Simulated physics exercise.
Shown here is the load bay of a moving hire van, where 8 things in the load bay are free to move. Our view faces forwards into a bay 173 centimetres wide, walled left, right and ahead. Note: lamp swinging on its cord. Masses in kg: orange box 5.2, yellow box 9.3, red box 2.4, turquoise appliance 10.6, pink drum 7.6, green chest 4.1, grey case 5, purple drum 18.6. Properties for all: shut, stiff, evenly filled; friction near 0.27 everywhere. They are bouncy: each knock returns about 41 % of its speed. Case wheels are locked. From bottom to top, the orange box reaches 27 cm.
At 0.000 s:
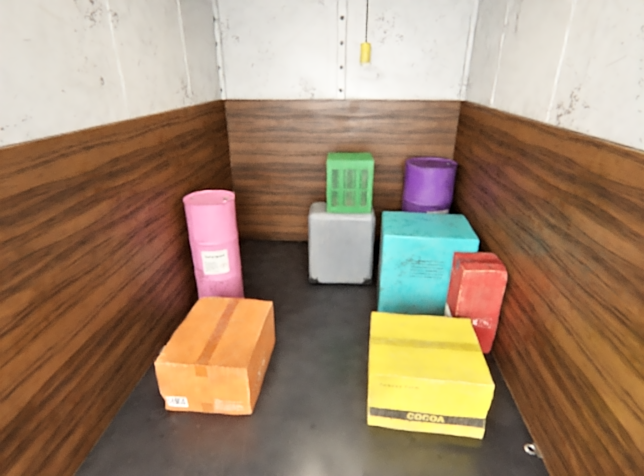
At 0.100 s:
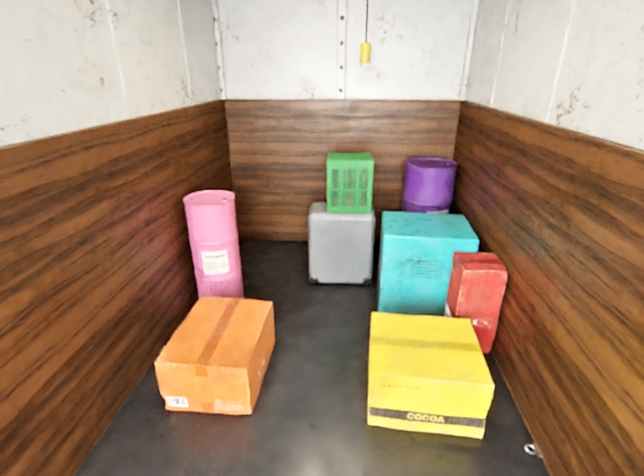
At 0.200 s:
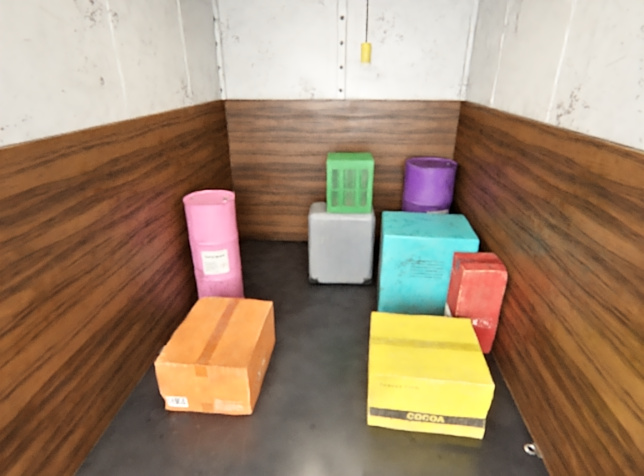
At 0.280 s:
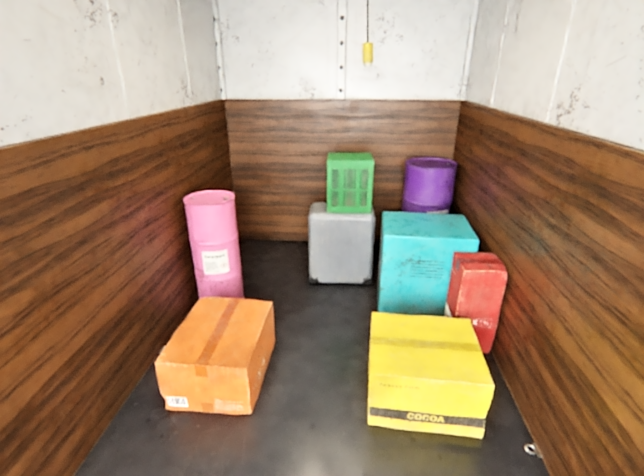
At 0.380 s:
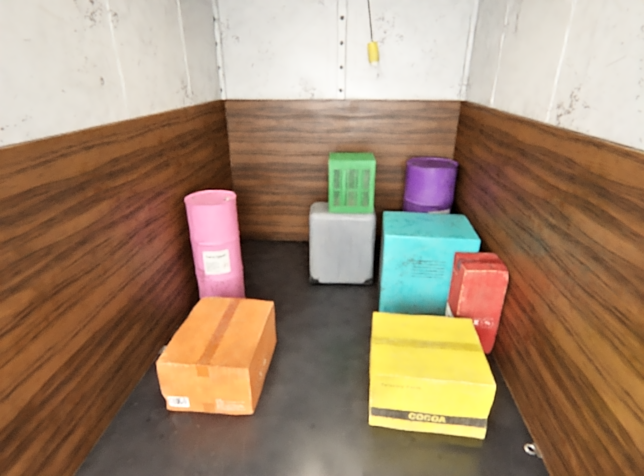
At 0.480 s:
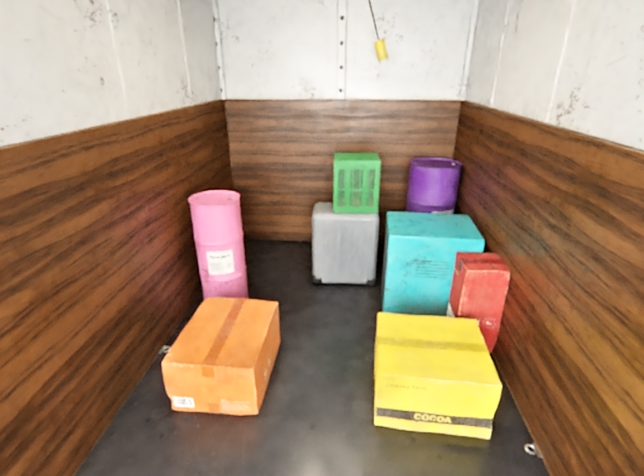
The yellow lamp hung still on its cord, then swung to the right above the wood-panelled load bay, and the boxes, drums, green chest and grey case all shifted slightly right.
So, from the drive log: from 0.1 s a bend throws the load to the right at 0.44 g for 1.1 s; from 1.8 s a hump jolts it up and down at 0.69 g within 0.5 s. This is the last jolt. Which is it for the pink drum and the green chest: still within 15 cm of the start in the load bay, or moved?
Pink drum: Displaced; green chest: Displaced.
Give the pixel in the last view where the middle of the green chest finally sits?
Roughly (449, 186).
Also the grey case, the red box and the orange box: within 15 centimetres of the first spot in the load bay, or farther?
Note: Grey case departs its position. Red box is left in place. Orange box departs its position.
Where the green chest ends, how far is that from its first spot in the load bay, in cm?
Net shift near 62 cm.
By 0.68 s, push 0.44 g right; green chest 16 cm from its spot near (374, 183); pink drum 12 cm from its spot near (236, 253); orange box 12 cm from its spot.
By 0.88 s, push 0.44 g right; green chest 35 cm from its spot near (404, 184); pink drum 29 cm from its spot near (263, 254); orange box 28 cm from its spot.
By 0.98 s, push 0.39 g right; green chest 45 cm from its spot near (421, 185); pink drum 39 cm from its spot near (281, 255); orange box 39 cm from its spot.
By 1.18 s, steady run; green chest tilted 4° near (448, 187); pink drum 62 cm from its spot near (319, 256); orange box 61 cm from its spot.
When it is over (2.9 s), not toppled but over 15 cm from the start, orange box, yellow box, pink drum, green chest and grey case; the other 3 within 15 cm of the start. In the last view, pink drum near (355, 258), green chest near (449, 186).
